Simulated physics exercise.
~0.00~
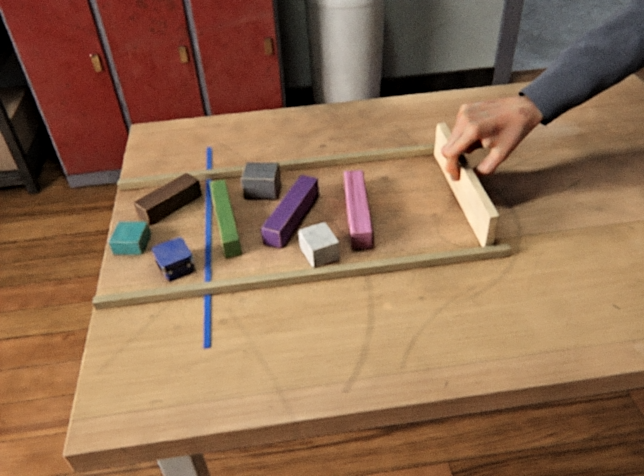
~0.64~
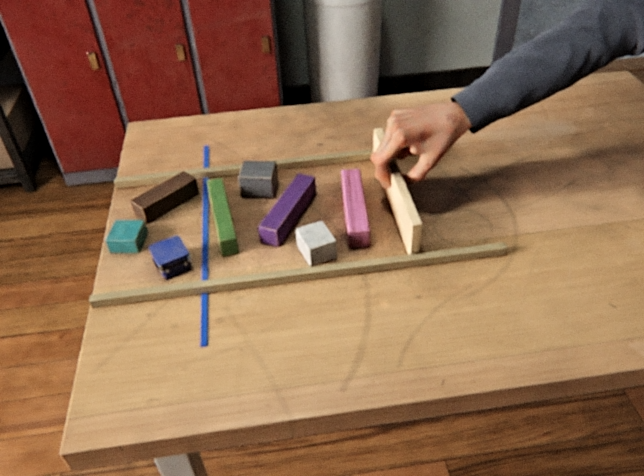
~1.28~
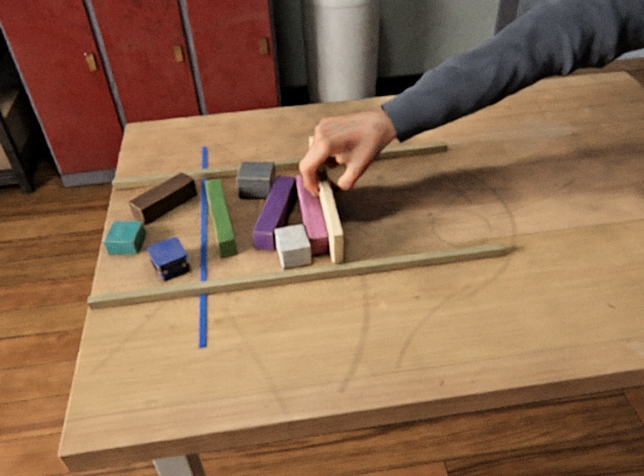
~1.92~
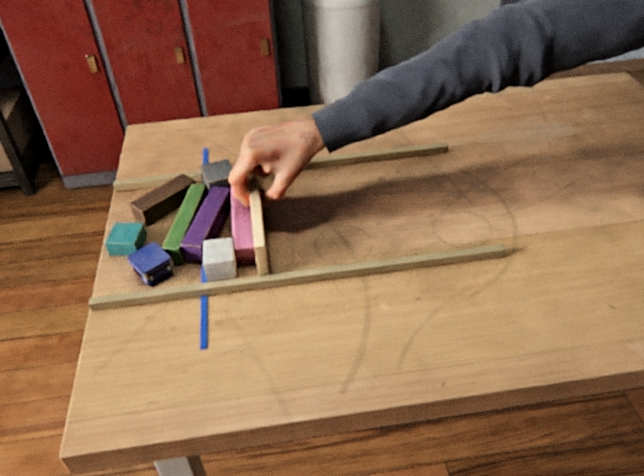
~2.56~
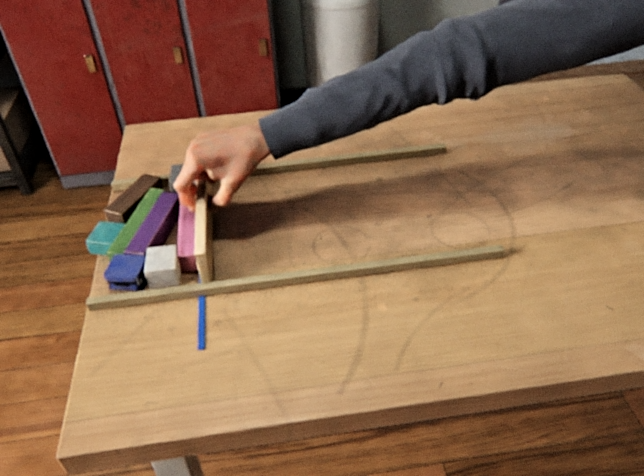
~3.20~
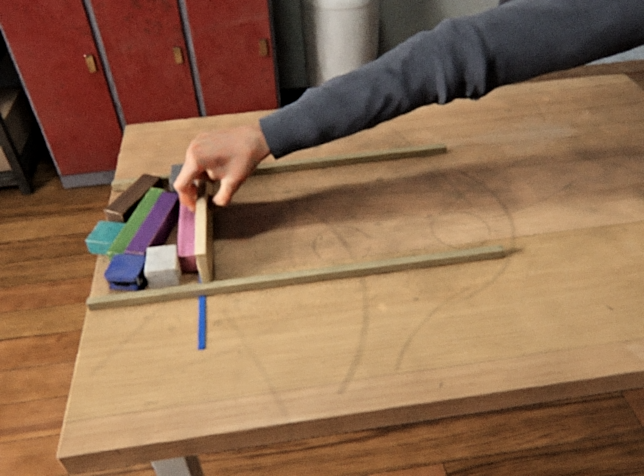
A hand slid an upright wooden board leftward between two rails on a table, gathering the pink, white, purple, green and other colored blocks into a tight cluster past the blue tape, then stopped near the table's edge with none fallen off.
